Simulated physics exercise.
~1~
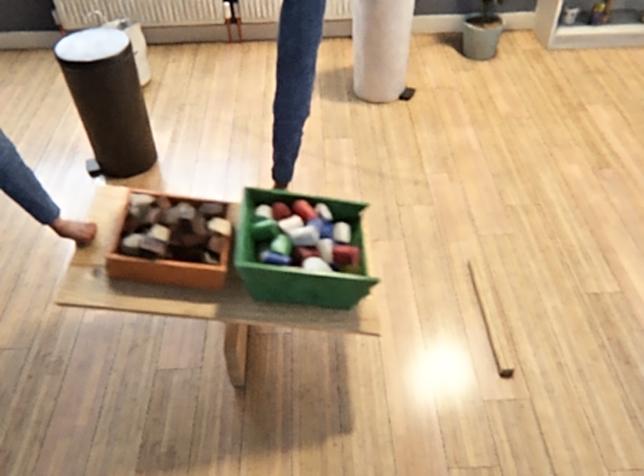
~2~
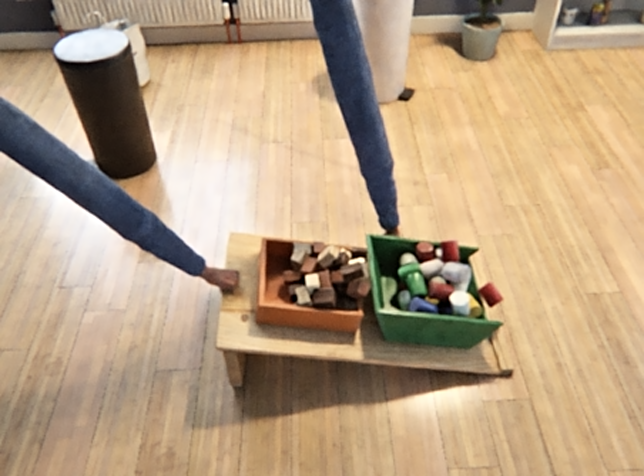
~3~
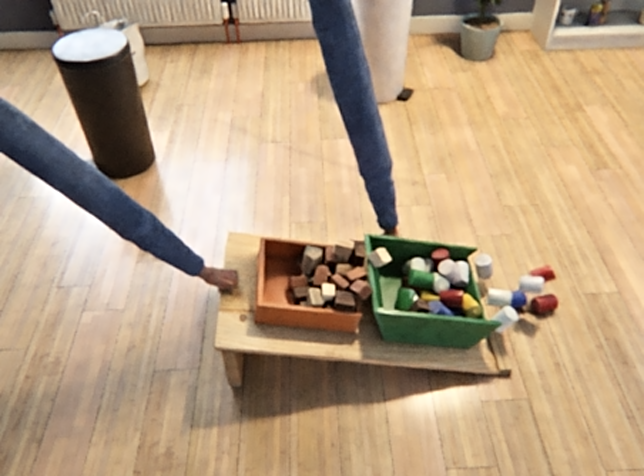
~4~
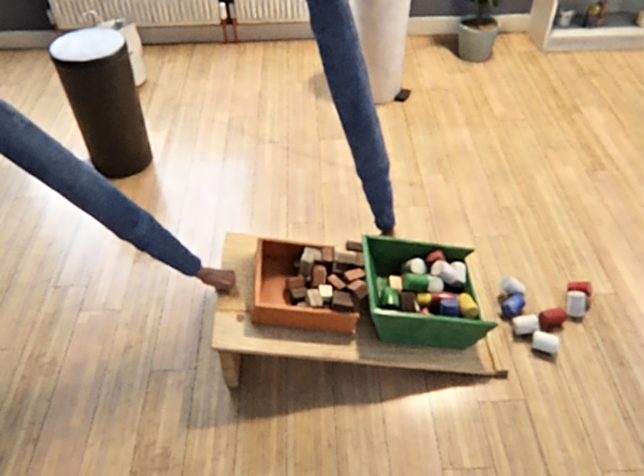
In the video, two blue-sleeved arms move a board carrying an orange crate of wooden blocks and a green crate of colourful jars rightward and down onto the floor against a stop, and several jars spill over the green crate's right side and end up scattered on the floor.
